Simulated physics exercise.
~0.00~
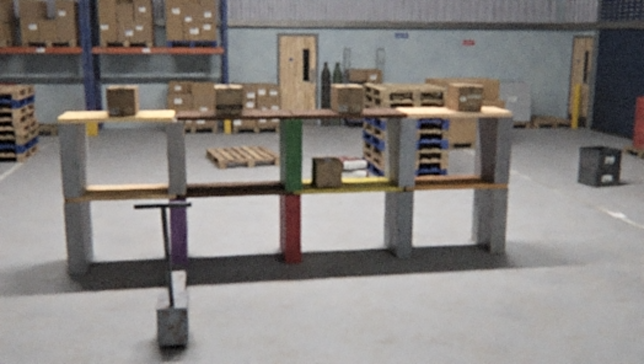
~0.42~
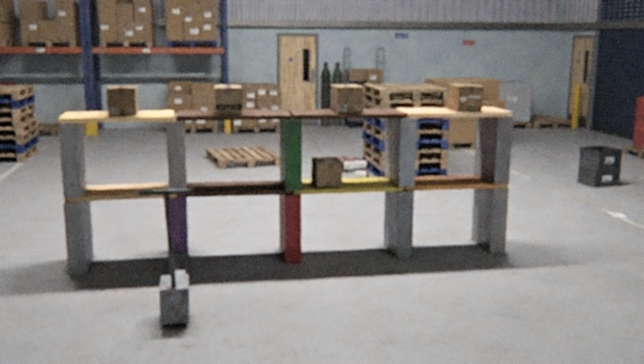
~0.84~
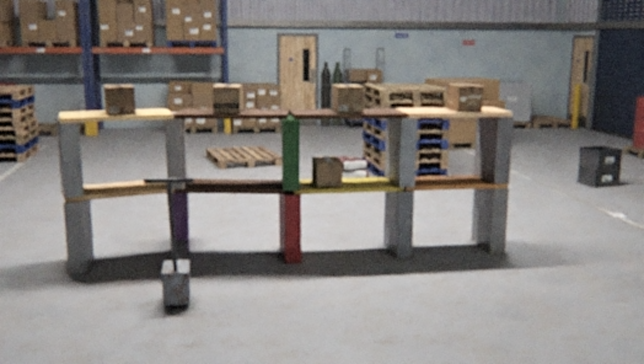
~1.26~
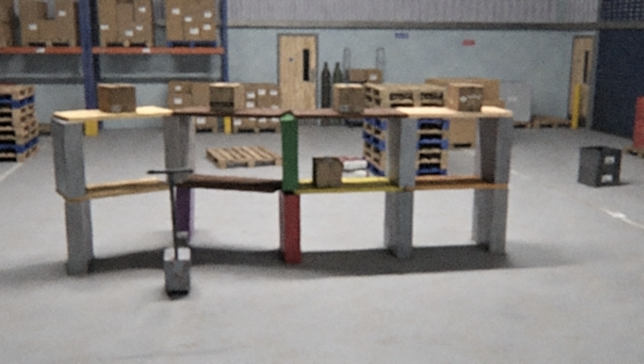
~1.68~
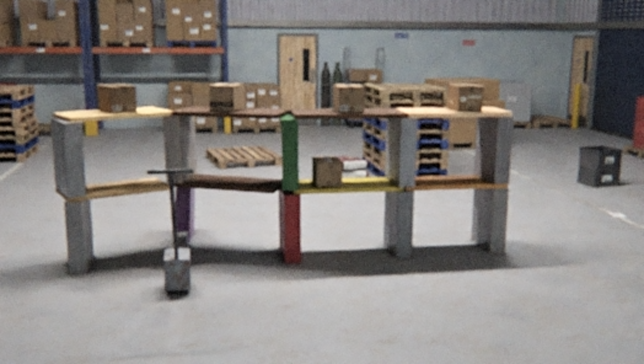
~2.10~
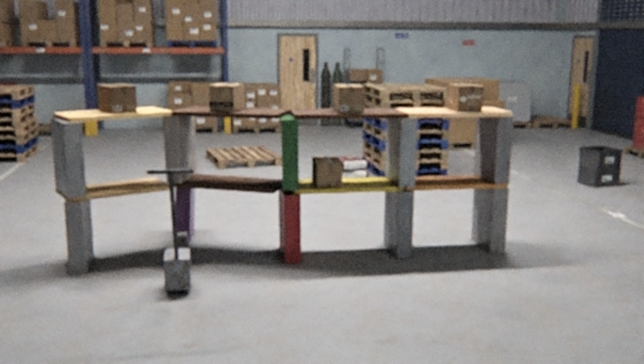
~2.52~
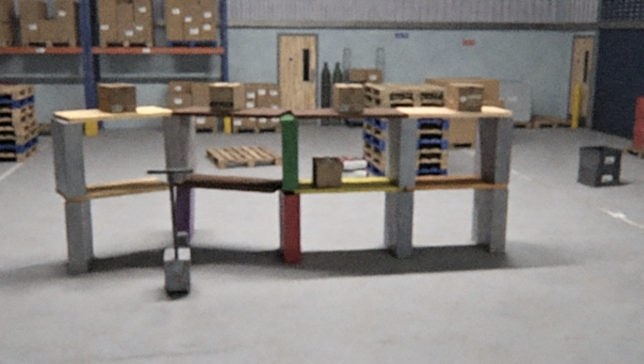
A small jack slid low across the warehouse floor to the foot of the purple upright and nudged it back a little, shifting the boards around it slightly, then stopped, leaving the whole two-tier row of shelves standing with the yellow board still in place.
